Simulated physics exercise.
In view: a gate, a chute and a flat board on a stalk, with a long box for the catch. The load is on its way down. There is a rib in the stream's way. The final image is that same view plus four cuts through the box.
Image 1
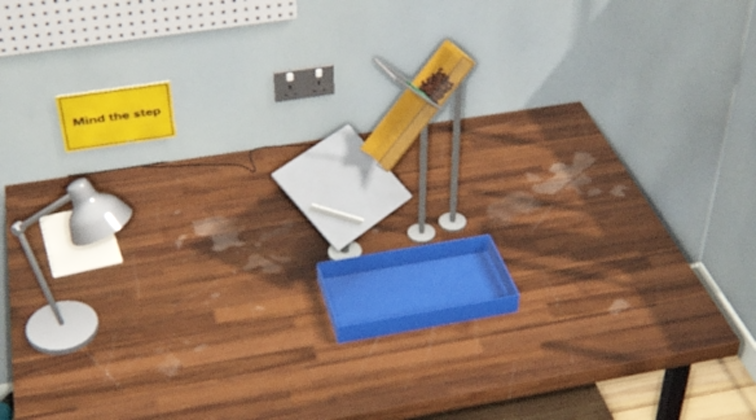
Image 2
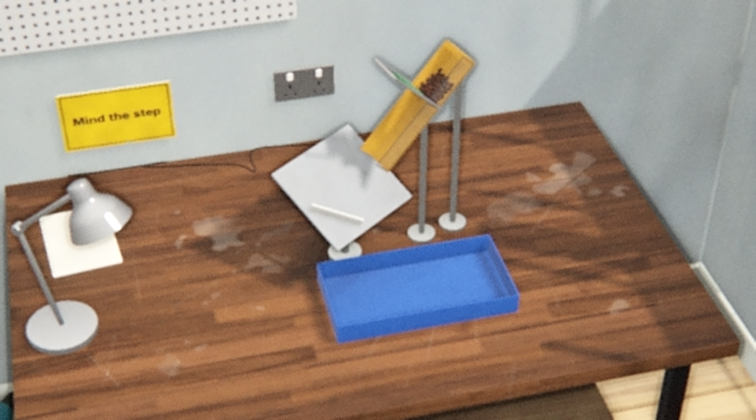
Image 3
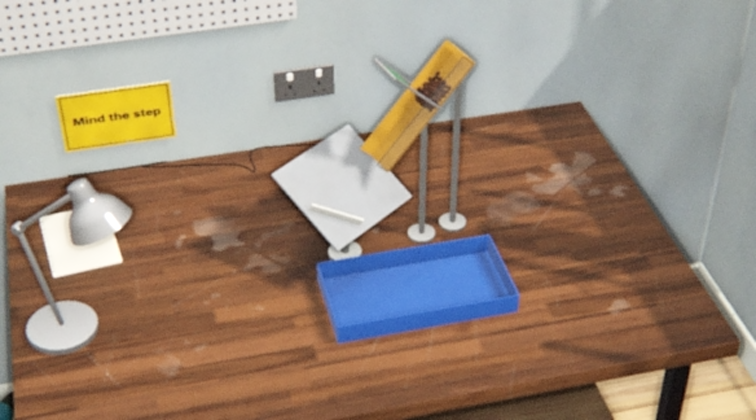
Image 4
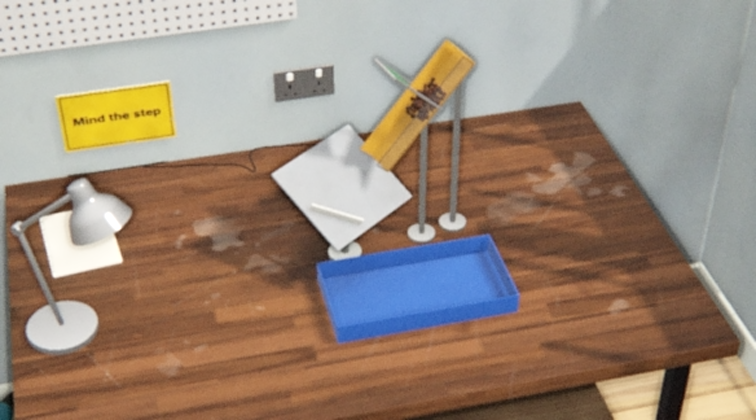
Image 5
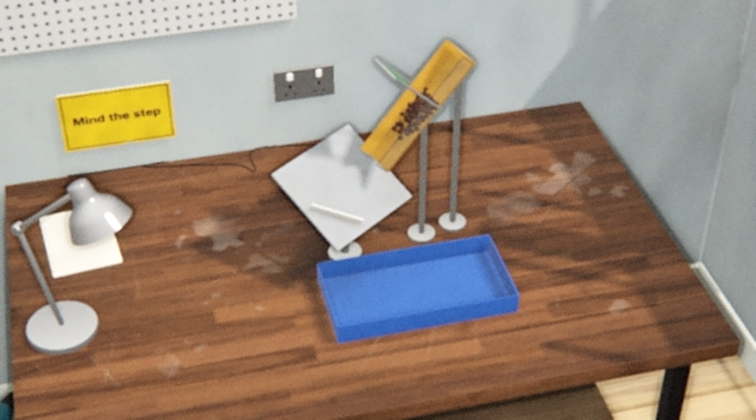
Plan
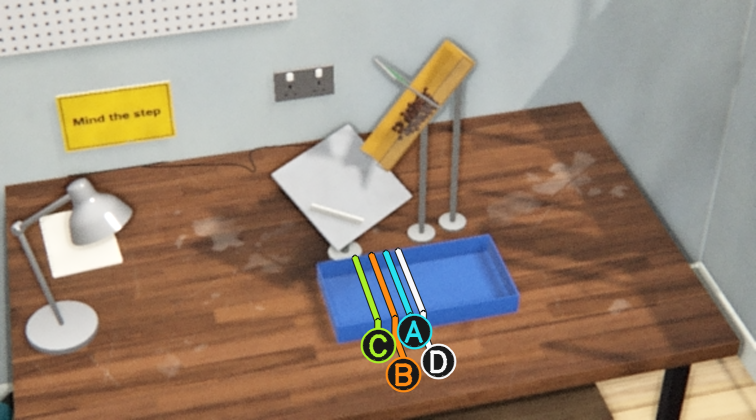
A dark wooden desk stands against a pale blue wall, seen from above at an angle by a still camera, with a grey lamp and white paper at left and a yellow sign behind. A yellow chute on grey stands slopes down leftward above a tilted pale grey board with a thin rib, behind an empty blue box. Small brown drops, bunched near a raised greenish flap, slide partway down the chute, spreading slightly.
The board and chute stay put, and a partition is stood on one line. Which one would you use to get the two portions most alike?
Best: A.
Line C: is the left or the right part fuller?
More lands on the right.
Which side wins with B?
The right side.
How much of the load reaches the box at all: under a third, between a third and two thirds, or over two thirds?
It is over two thirds.
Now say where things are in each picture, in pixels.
Load behind the gate at (435, 87), flat chocolate drops; lip of the chute at (380, 164), sloping fairly steeply, in the first picture.
Middle of the board at (343, 185), tilted fairly steeply; middle of its low edge at (376, 223); of its high edge at (311, 149), in the second picture.
Front corners of the box at (338, 327) and (519, 295), empty; front of the load at (419, 100), in the third picture.
Middle of the load at (426, 102); its front at (409, 113), about a quarter of the way to the lip; rib from (312, 204) to (364, 220), in the fourth picture.
Middle of the load at (417, 113); its front at (401, 137), about half of the way to the lip, in the fifth picture.
On the marked copy, line A crosses the front rim at (410, 314); line B crosses the front rim at (394, 317); line C crosses the front rim at (377, 320); line D crosses the front rim at (423, 312).
With A, of what is caught, about two thirds on the left of the divider, about a third on the right.
With B, of what is caught, a small part on the left of the divider, nearly all on the right.
With C, of what is caught, a stray few on the left of the divider, nearly all on the right.
With D, of what is caught, most on the left of the divider, a small part on the right.
